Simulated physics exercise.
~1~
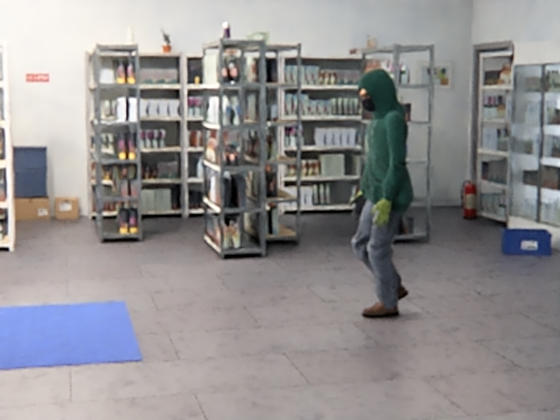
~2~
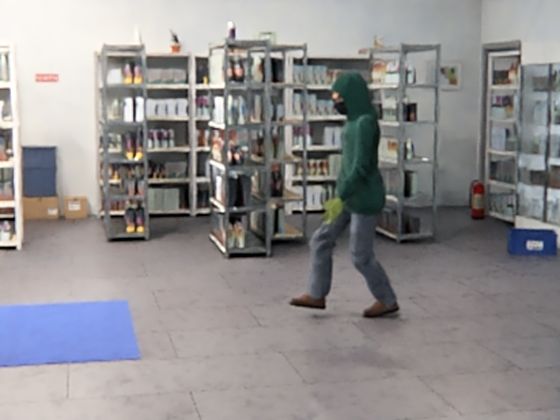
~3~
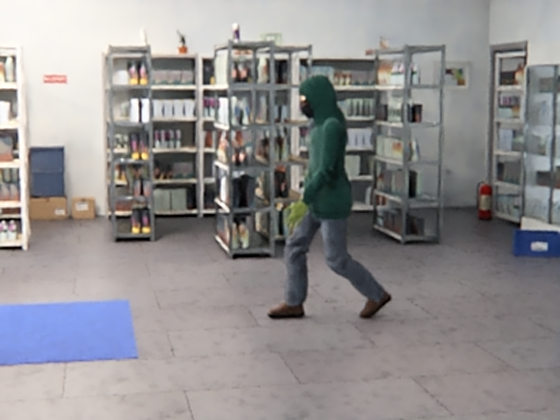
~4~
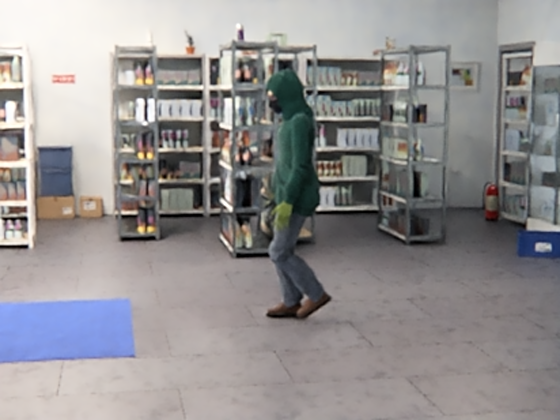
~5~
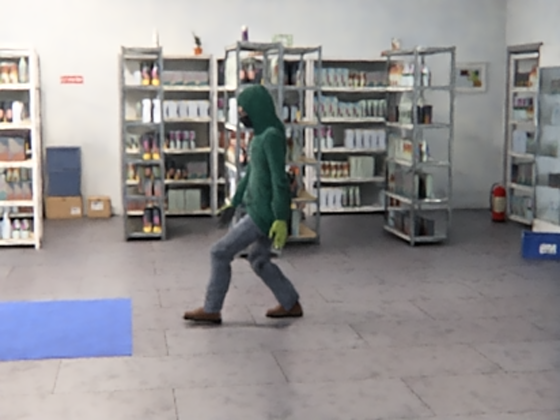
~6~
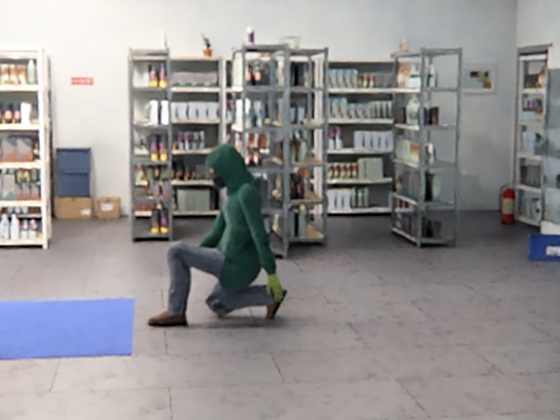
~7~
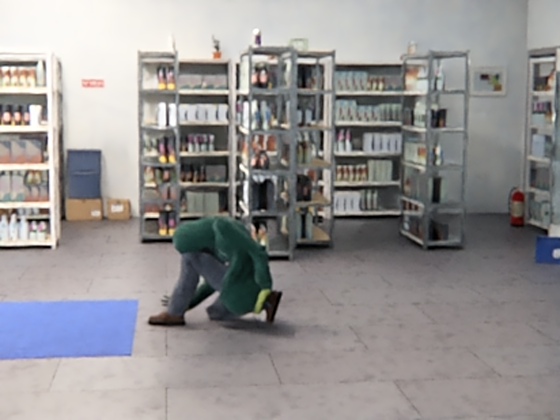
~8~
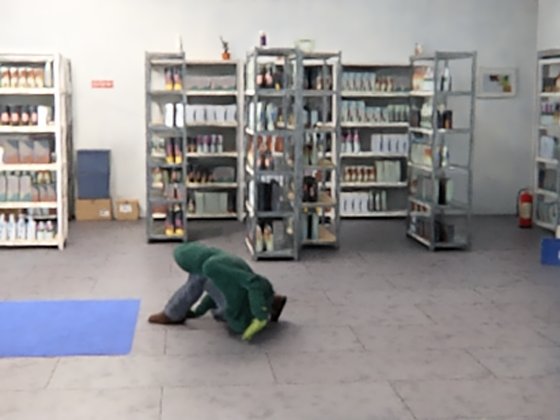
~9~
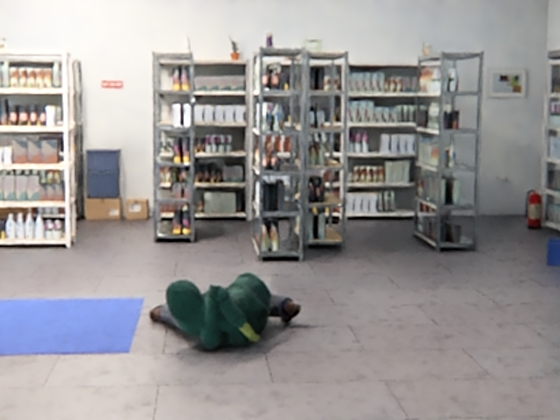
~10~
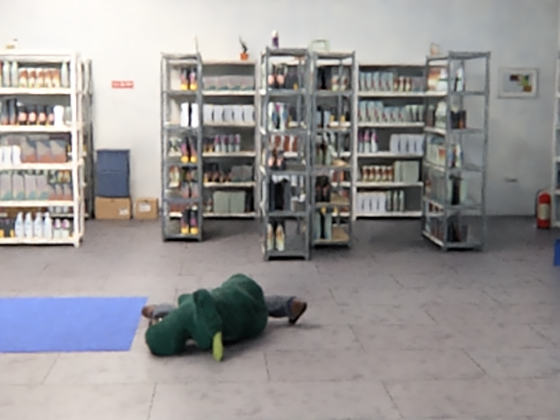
A hooded person in green walks left, kneels, and slumps down beside the blue mat.
